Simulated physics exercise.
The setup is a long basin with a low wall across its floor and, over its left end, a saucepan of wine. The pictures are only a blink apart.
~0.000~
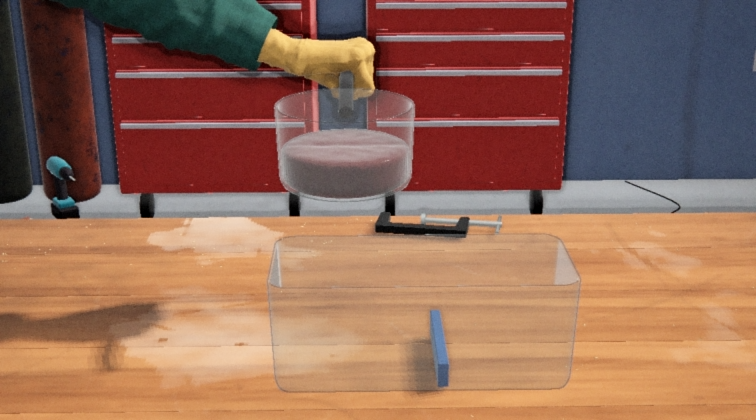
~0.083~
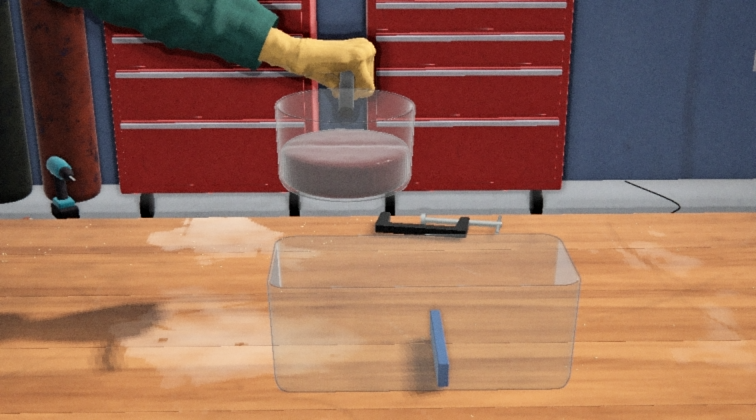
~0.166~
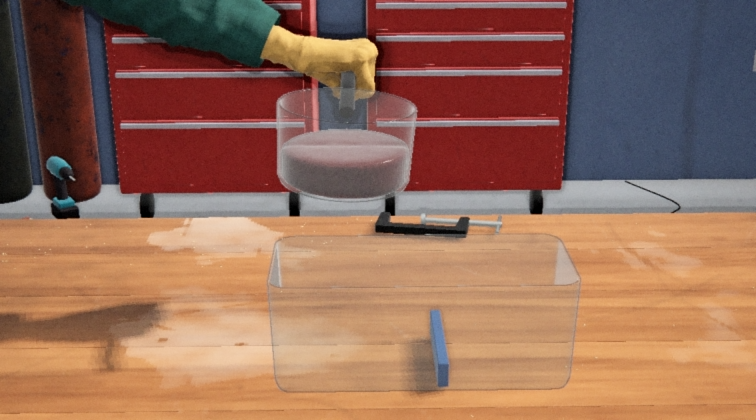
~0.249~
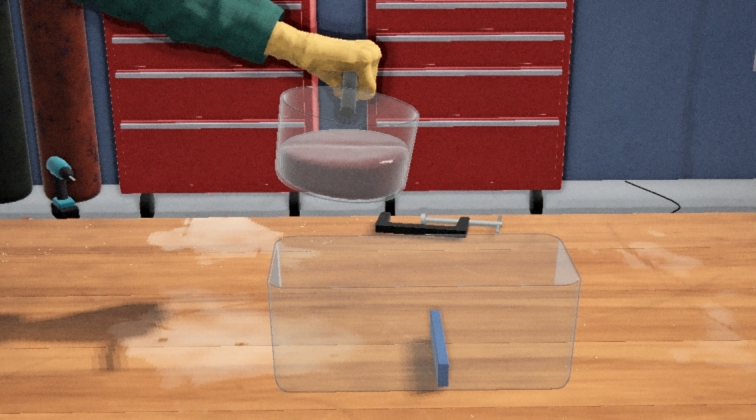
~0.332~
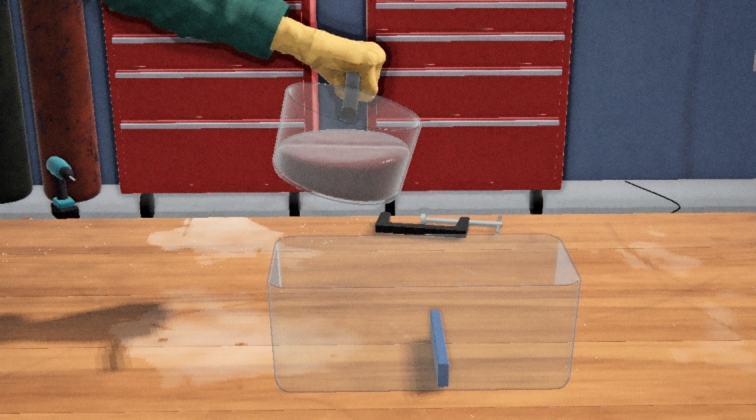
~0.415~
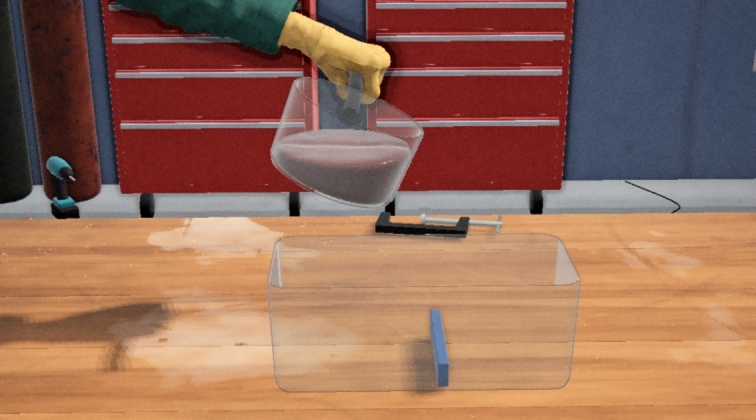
Over a wooden workbench, a yellow-gloved hand held a clear pan of dark reddish liquid above a long see-through basin with a low blue wall inside, then gradually tilted the pan to the right.
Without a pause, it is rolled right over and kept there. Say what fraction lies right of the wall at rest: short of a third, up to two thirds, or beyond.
Surpasses two thirds.
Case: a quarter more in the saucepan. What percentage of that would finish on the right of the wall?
Estimated share: Around 75 %.
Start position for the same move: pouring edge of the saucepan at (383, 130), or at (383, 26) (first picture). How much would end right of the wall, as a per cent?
About 30 and 65 per cent.
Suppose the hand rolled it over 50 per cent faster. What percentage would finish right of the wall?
Something like 75 percent.
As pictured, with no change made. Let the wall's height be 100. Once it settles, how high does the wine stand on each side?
On the left it is 20 per cent, on the right 80.
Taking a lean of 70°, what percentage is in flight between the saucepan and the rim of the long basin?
Somewhere around 25 per cent of it.
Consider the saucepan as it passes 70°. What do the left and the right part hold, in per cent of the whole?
Left: Roughly 0 %; right: Roughly 5 %.
A moment on, the saucepan is tipped part way and 72 per cent is still to pour, 1 is left of the wall and 5 right of it.
Next, the saucepan is tipped on its side and 21 per cent is still to pour, 8 is left of the wall and 57 right of it.
Then the saucepan is tipped right over and 2 per cent is still to pour, 16 is left of the wall and 79 right of it.
Later the saucepan is tipped right over and 0 per cent is still to pour, 22 is left of the wall and 77 right of it.
In the end 22 per cent lies left of the wall, 78 right of it and 0 outside.
